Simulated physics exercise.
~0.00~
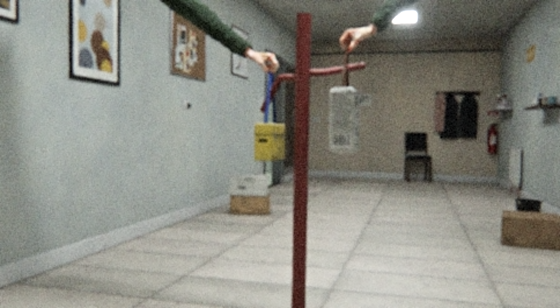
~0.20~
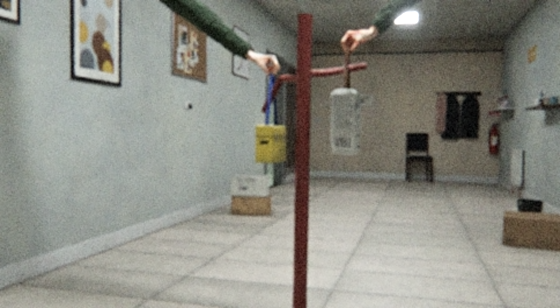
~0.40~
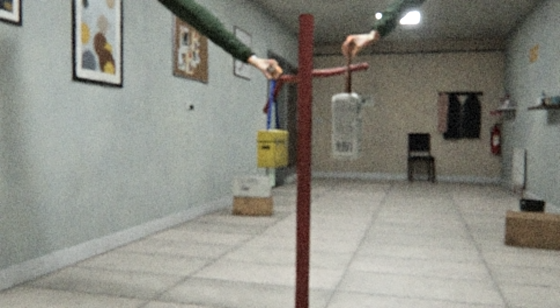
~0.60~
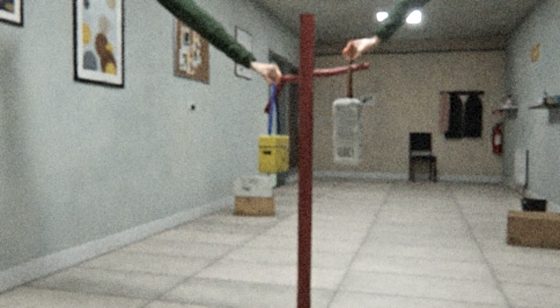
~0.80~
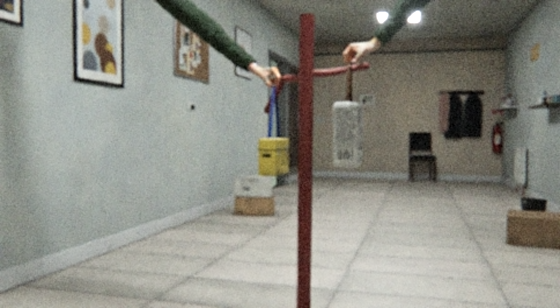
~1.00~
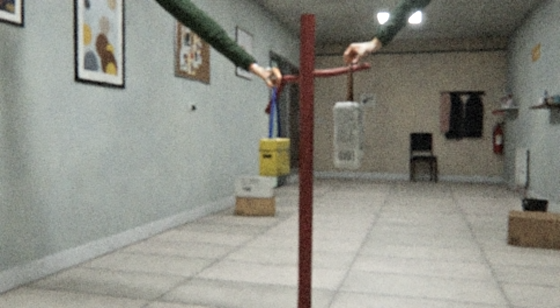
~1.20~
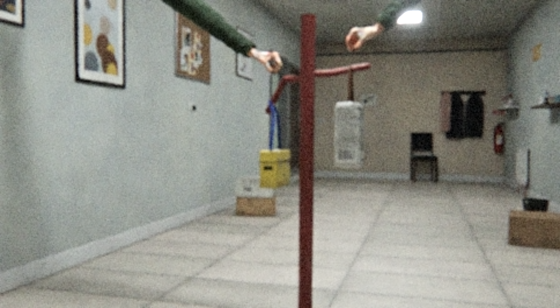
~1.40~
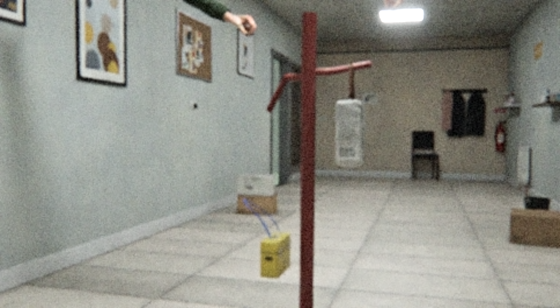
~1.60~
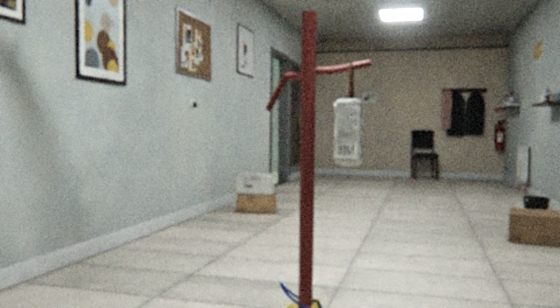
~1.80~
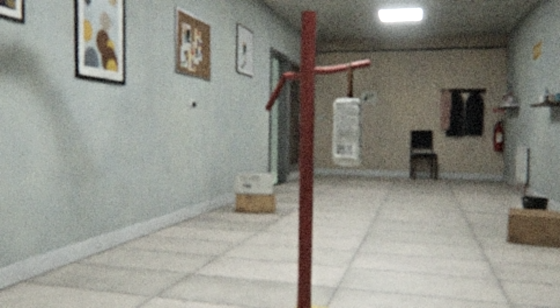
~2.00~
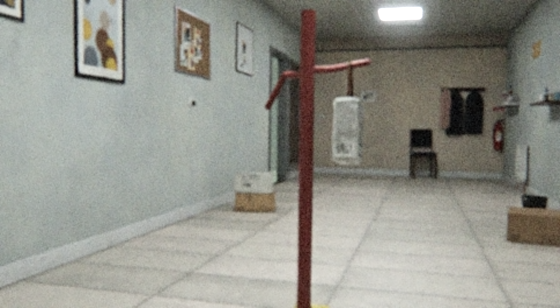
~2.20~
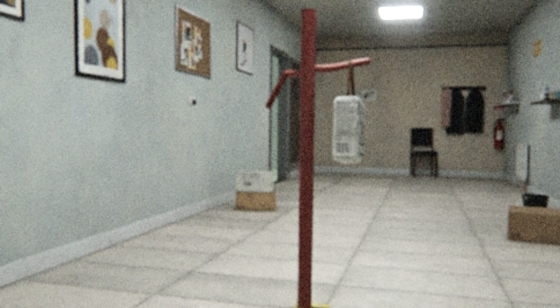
A yellow case slid off the down-sloping left peg of a red coat stand and dropped after two hands hung it and a white sack there and let go. The sack stayed on the right peg, with only a sliver of yellow showing below.
